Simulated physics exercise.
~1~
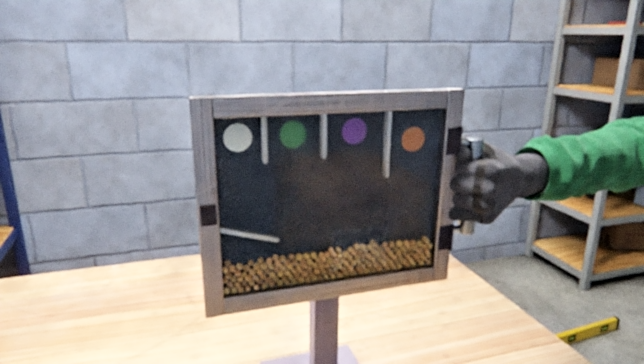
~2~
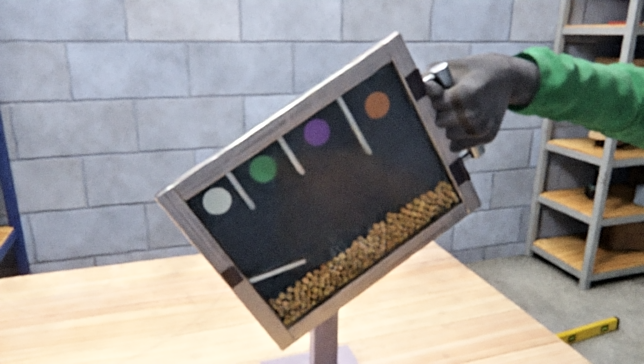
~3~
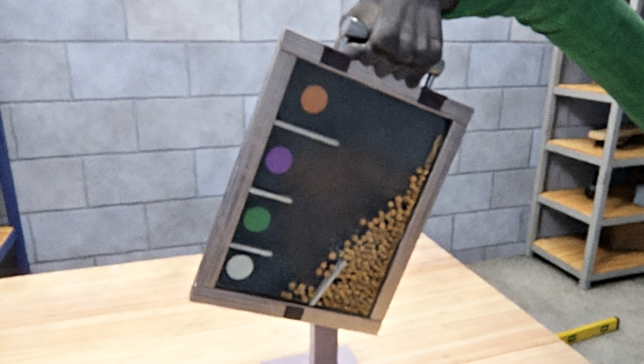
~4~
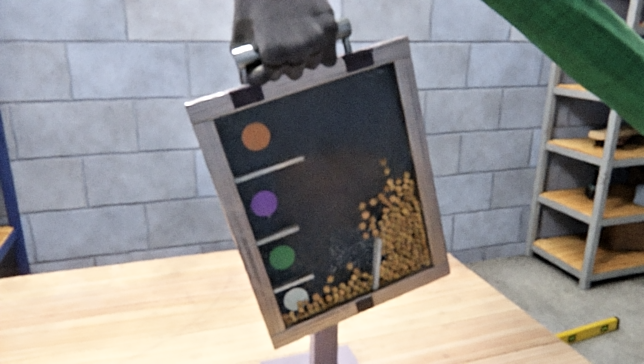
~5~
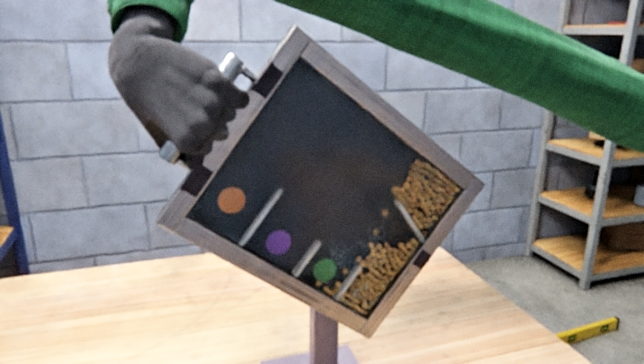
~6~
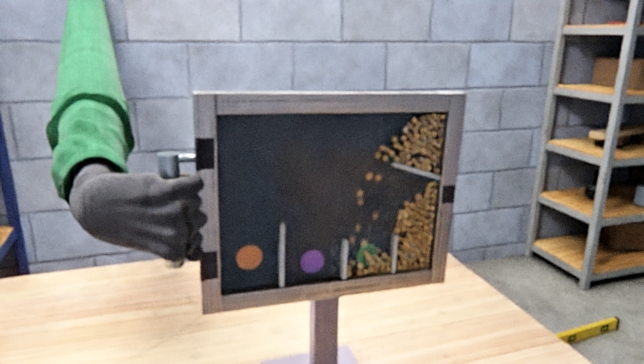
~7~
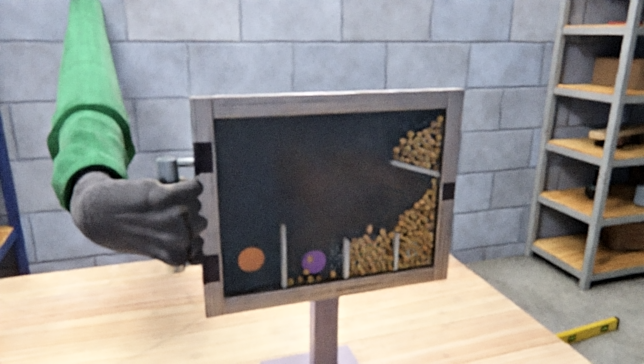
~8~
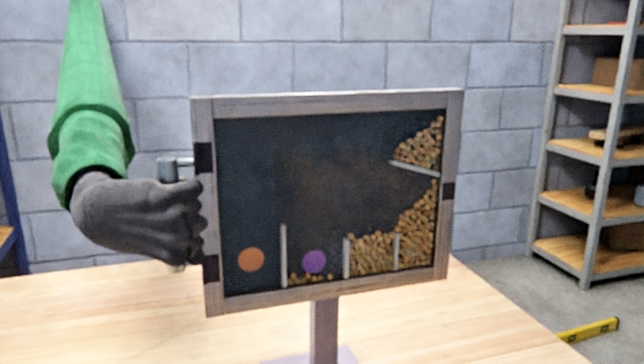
A clear-fronted box of wooden beads, with white, green, purple and orange dots along its top, stands on a pale table in a workshop, seen from the front by a still camera. A dark-gloved hand in a green sleeve grips its right side and turns it counterclockwise. The beads slide along the tilting case and heap at the lower right as the hand passes over the top. The hand stops at the left with the box upside down, and beads spill leftward. They settle over white and green, few reach purple, orange stays empty, and some rest on a ledge.
